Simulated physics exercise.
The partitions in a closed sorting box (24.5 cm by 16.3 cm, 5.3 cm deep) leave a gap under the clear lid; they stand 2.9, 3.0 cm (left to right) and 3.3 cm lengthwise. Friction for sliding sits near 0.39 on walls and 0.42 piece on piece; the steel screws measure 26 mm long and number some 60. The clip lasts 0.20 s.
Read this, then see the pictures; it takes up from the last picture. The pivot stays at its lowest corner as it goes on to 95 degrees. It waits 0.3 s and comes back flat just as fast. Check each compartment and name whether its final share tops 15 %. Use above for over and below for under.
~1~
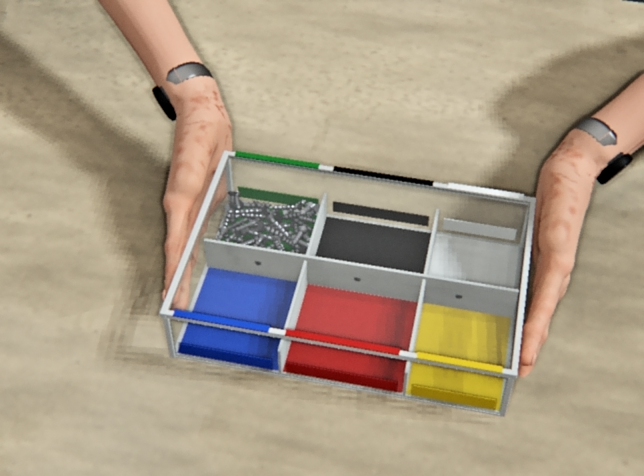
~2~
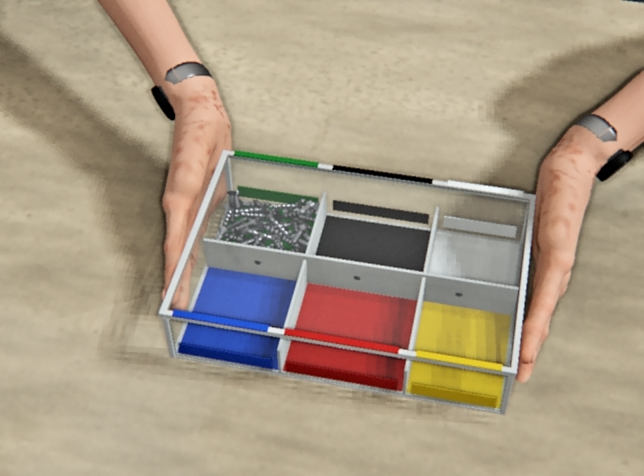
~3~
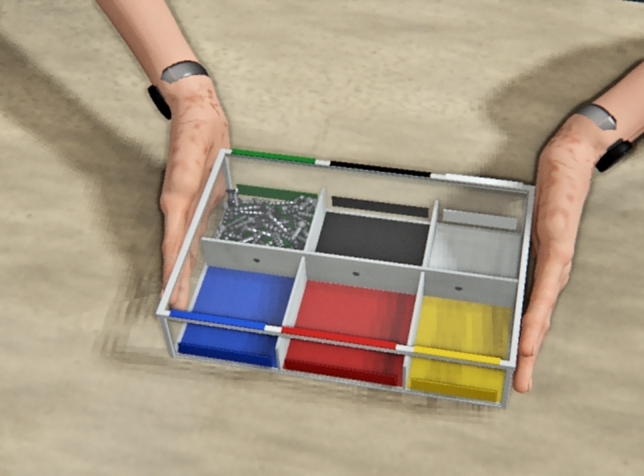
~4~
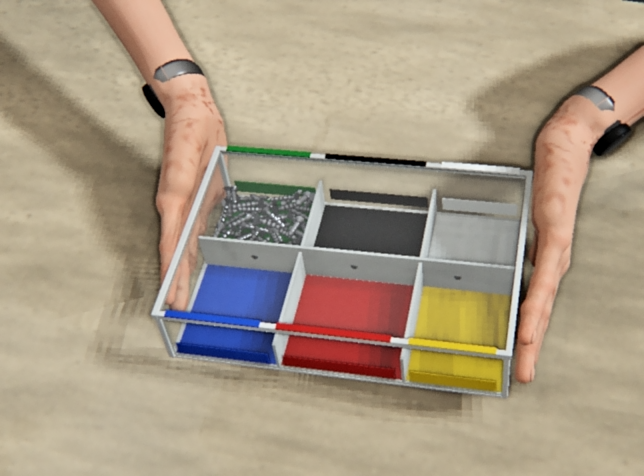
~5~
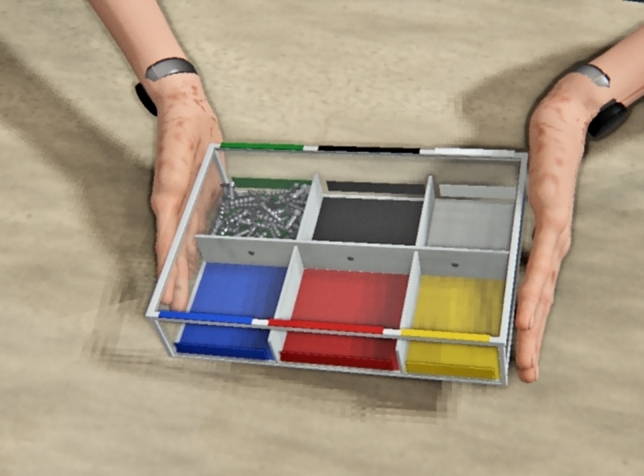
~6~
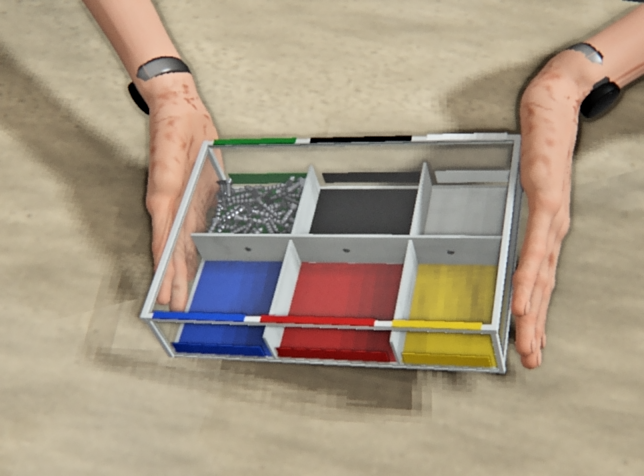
Verdicts: Red below, blue below, green above, yellow below, white below, black below.
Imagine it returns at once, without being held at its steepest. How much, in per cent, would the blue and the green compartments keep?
You'd end up with blue at 10 per cent and green at 90 per cent.
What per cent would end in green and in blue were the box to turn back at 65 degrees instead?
In per cent, green 100 and blue 0.
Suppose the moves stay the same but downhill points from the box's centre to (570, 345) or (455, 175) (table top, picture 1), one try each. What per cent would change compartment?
90 and 0 %.
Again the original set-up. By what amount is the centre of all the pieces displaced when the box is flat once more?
It shifts by roughly 2.0 cm.
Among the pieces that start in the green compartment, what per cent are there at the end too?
Something like 90 in a hundred.
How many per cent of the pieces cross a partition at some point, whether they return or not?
I'd guess roughly 10 percent.
Then, 0.97 s after the last picture, tilt 95 degrees; blue 5 %, green 95 %.
Then, 1.63 s after the last picture, tilt 50 degrees; blue 10 %, green 90 %.
Then, 2.32 s after the last picture, tilt 0 degrees; blue 10 %, green 90 %.
In the end, red 0 %, blue 10 %, green 90 %, yellow 0 %, white 0 %, black 0 %.
